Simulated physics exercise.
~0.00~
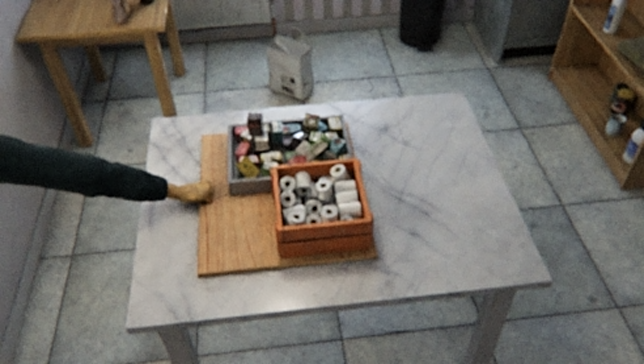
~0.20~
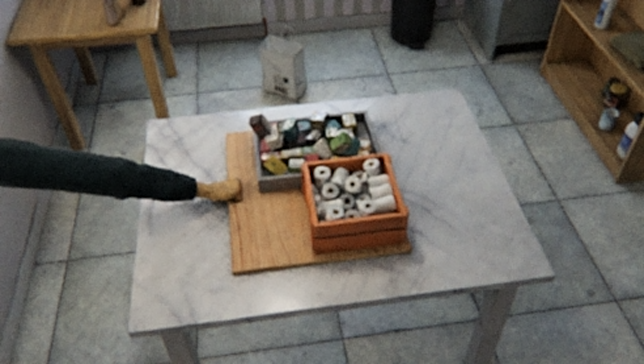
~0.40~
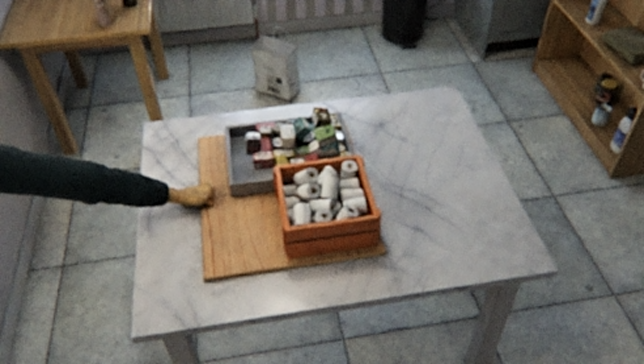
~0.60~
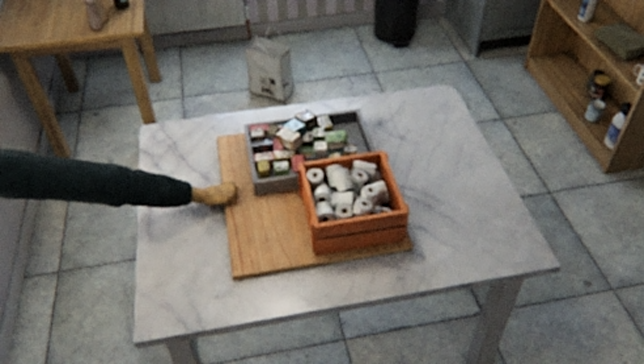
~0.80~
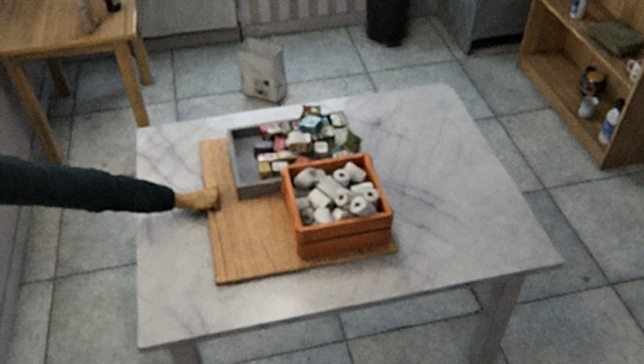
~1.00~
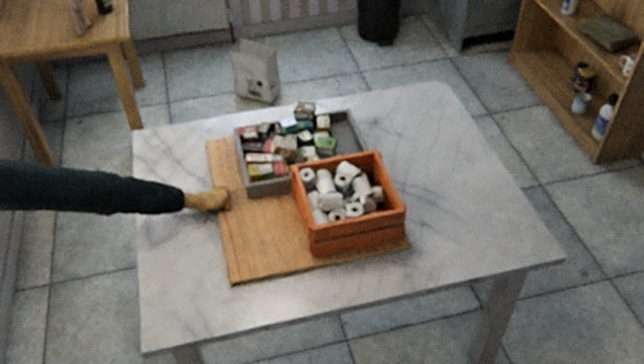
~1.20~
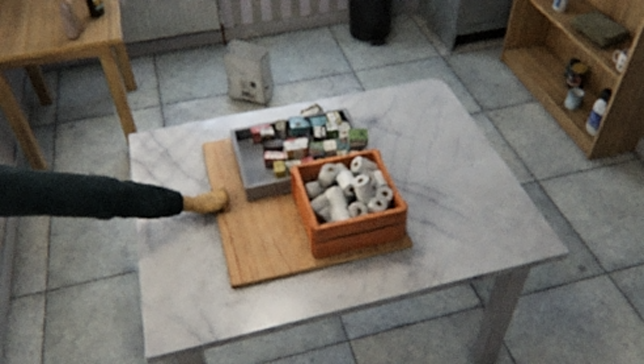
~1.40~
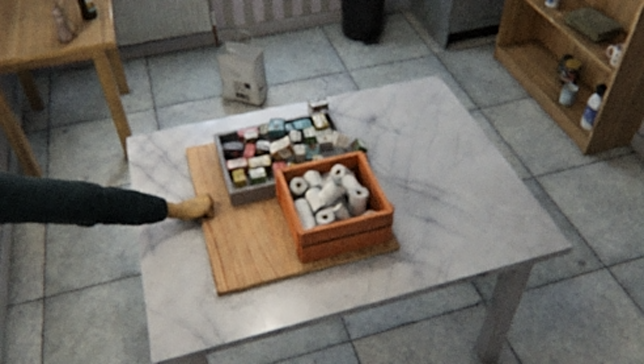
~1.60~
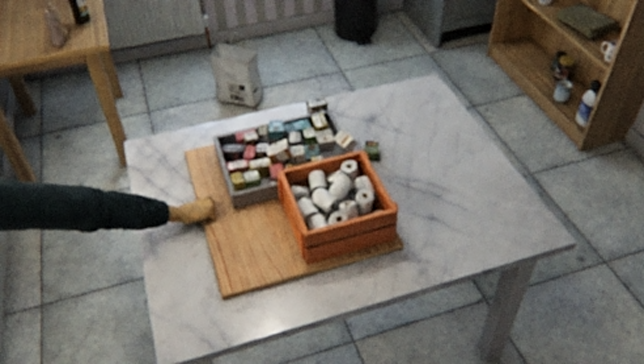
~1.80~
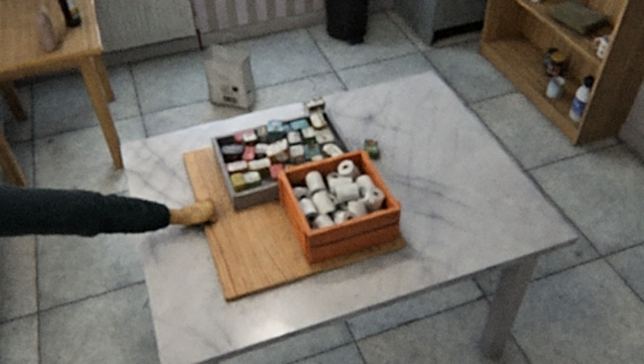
The footage shows a gloved hand sliding a wooden board right and left in short strokes on a marble-patterned table, jostling cartons in a grey crate and paper rolls in an orange one. The board stops with the rolls still inside and a carton beyond the grey crate.
